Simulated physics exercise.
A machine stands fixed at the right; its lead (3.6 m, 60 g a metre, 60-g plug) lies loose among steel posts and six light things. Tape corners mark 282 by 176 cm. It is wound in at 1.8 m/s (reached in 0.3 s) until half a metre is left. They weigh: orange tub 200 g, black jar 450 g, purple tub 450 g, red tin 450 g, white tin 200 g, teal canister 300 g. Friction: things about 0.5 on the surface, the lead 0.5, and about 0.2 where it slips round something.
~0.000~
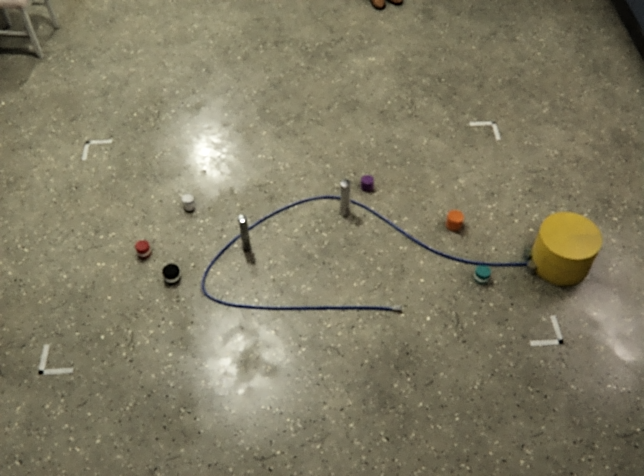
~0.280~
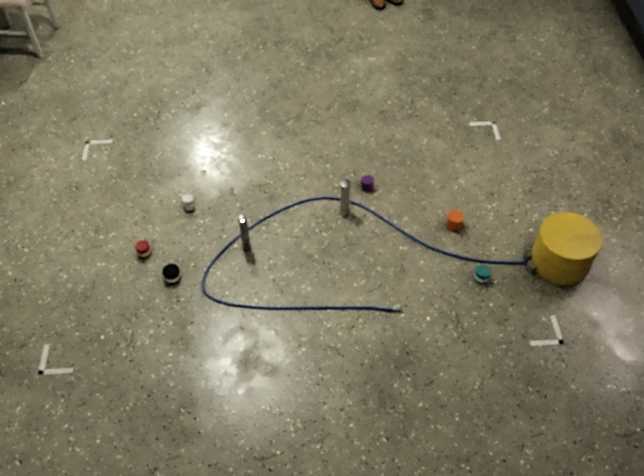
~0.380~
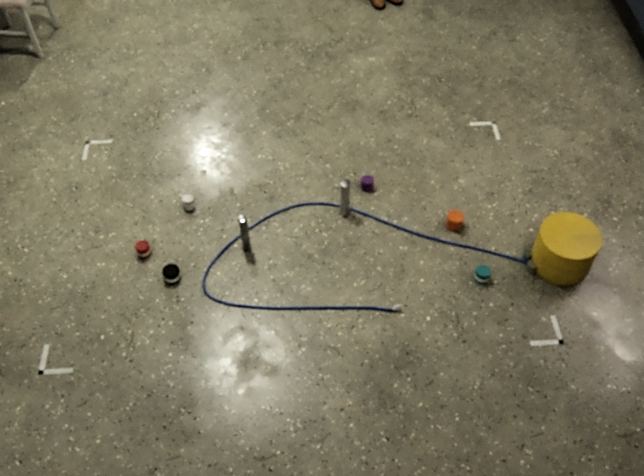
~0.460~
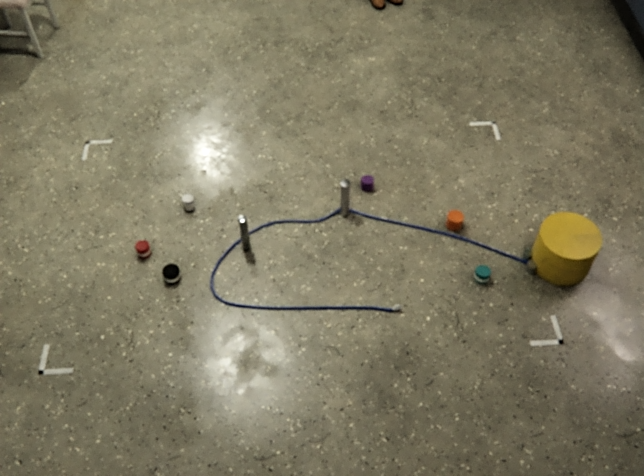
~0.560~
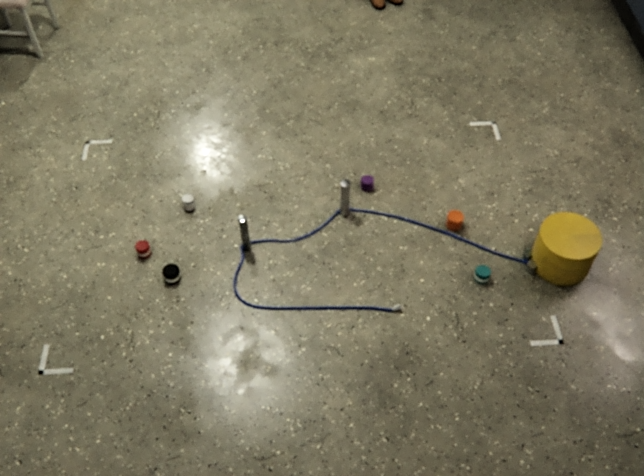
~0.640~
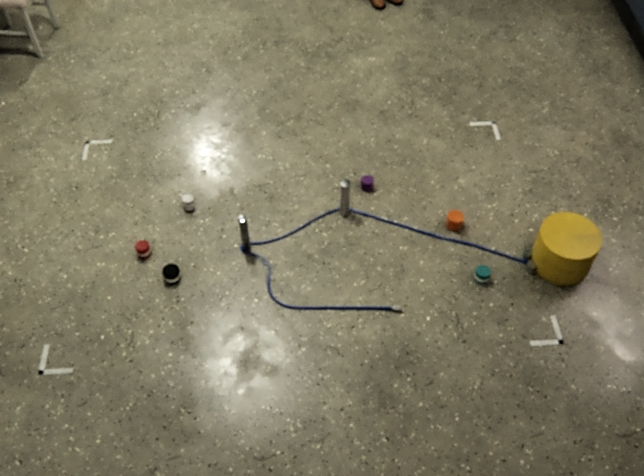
To begin with, a blue cord curves from a large yellow cylinder around two upright posts, with six small containers scattered nearby. The cord draws in against the right post, then its left loop shrinks and bends around the left post, while the containers and posts stay still.
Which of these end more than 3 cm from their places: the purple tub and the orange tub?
In order: The purple tub gets shifted; the orange tub moves.
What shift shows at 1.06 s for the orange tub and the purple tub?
Orange tub 0 cm, purple tub 0 cm.
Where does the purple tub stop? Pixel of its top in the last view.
Around (586, 153).
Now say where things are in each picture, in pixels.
Purple tub (367, 179); orange tub (456, 216); posts (242, 218) (346, 183); lead runs through (478, 263) (375, 213) (271, 215) (205, 293) (326, 308), in the first frame.
Lead runs through (481, 261) (271, 215) (327, 308), in the second frame.
Lead runs through (495, 253) (272, 215) (327, 308), in the third frame.
Lead runs through (513, 257) (289, 221) (327, 308), in the fourth frame.
Lead runs through (542, 262) (323, 226) (327, 308), in the fifth frame.
Purple tub (367, 179); orange tub (456, 216); lead runs through (447, 239) (336, 210) (247, 253) (326, 308), in the sixth frame.
At 1.1 s, plug at (239, 233); nothing else has moved.
At 1.5 s, plug at (449, 173); purple tub 15 cm off its start, orange tub 7 cm off its start.
At 1.9 s, plug at (559, 329); purple tub on its side, 113 cm off its start at (536, 159), orange tub 67 cm off its start at (565, 256).
At 2.3 s, plug at (553, 311); purple tub on its side, 142 cm off its start, orange tub 97 cm off its start.
At 3.1 s, plug at (553, 311); purple tub on its side, 148 cm off its start at (586, 153), orange tub 97 cm off its start at (616, 279).
